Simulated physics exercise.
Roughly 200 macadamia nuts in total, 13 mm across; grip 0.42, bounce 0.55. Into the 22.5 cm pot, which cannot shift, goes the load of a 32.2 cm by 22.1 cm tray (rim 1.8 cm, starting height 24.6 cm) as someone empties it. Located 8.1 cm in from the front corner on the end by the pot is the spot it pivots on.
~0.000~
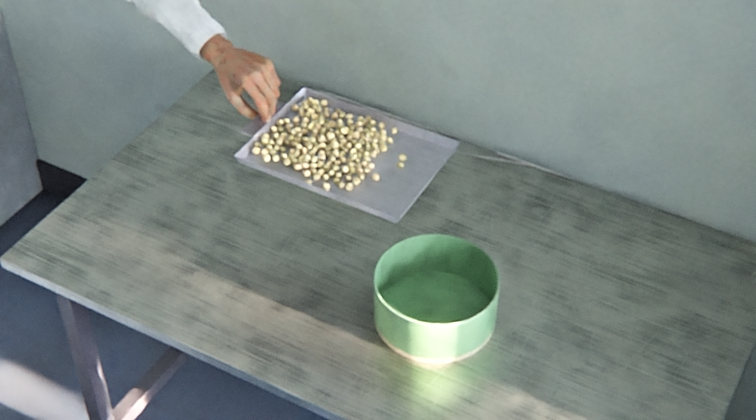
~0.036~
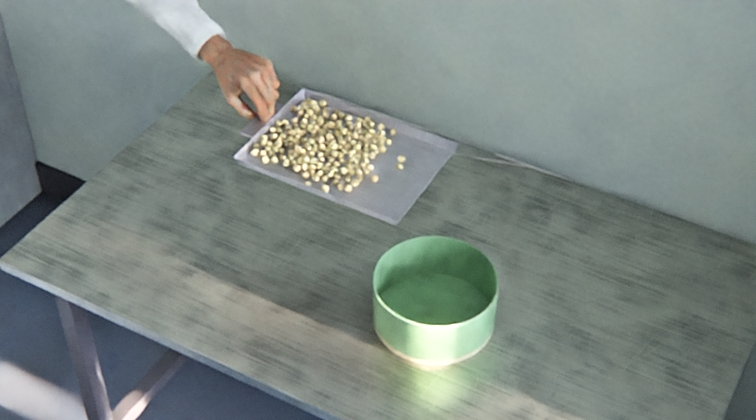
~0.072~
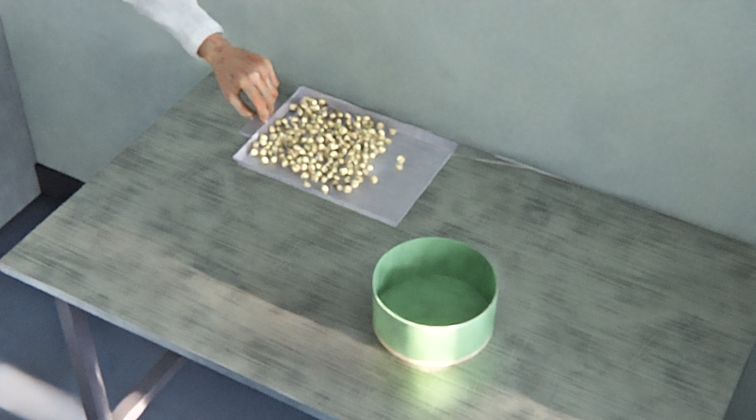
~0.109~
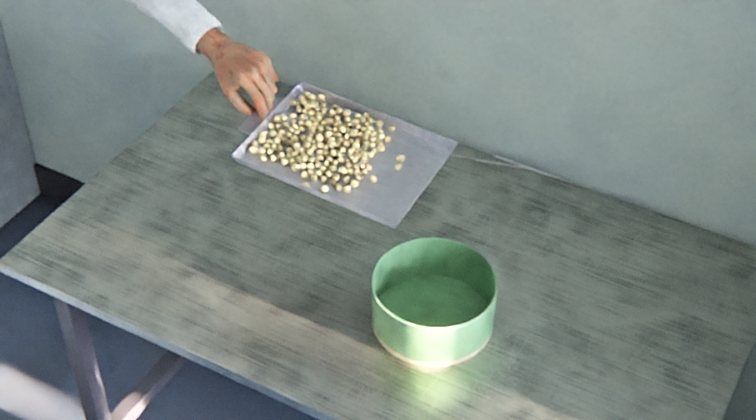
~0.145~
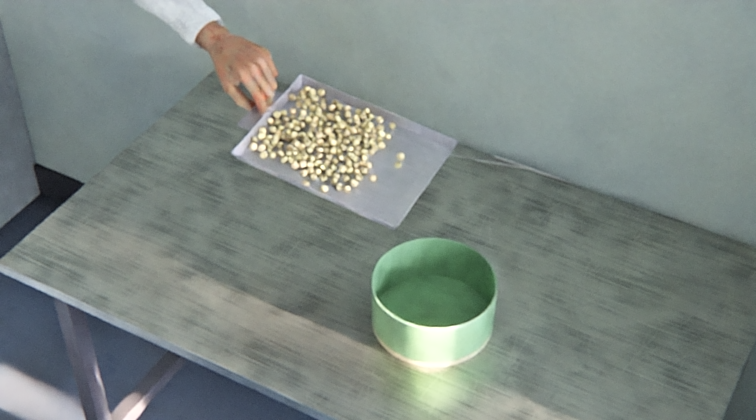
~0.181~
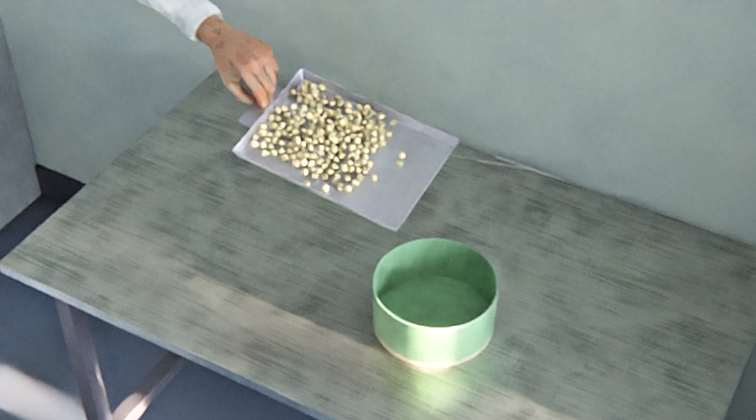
Metal tray of pale round nuts lying flat, then tilting slightly as a hand lifts its far left edge near a green pot.
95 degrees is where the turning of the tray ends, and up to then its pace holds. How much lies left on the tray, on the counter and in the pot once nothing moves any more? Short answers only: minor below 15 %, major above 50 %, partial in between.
Tray: Minor, counter: Partial, pot: Major.
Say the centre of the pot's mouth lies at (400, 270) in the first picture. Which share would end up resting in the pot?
Estimate: ~ 95 %.
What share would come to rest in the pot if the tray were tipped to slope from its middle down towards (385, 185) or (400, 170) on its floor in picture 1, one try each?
Estimate: Some 95 % and some 50 % respectively.
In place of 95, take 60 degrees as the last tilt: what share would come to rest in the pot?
The pot would get around 60 per cent.
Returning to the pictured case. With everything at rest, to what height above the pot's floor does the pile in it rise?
Height: Approx. 2.5 cm.
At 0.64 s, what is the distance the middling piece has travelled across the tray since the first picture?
Displacement on the tray: Roughly 13 cm.
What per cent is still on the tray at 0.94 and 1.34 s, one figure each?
In turn: 30, 0.
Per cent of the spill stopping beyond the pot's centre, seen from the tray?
About 30 %.
After 0.64 s, tilt 51 degrees; the tray holds 95 %, the pot 0 %.
Then, at 0.94 s, tilt 78 degrees; the tray holds 30 %, the pot 30 %.
Then, at 1.34 s, tilt 95 degrees; the tray holds 0 %, the pot 75 %.
In the end, at 2.1 s, tray 0 %, counter 25 %, pot 75 %.
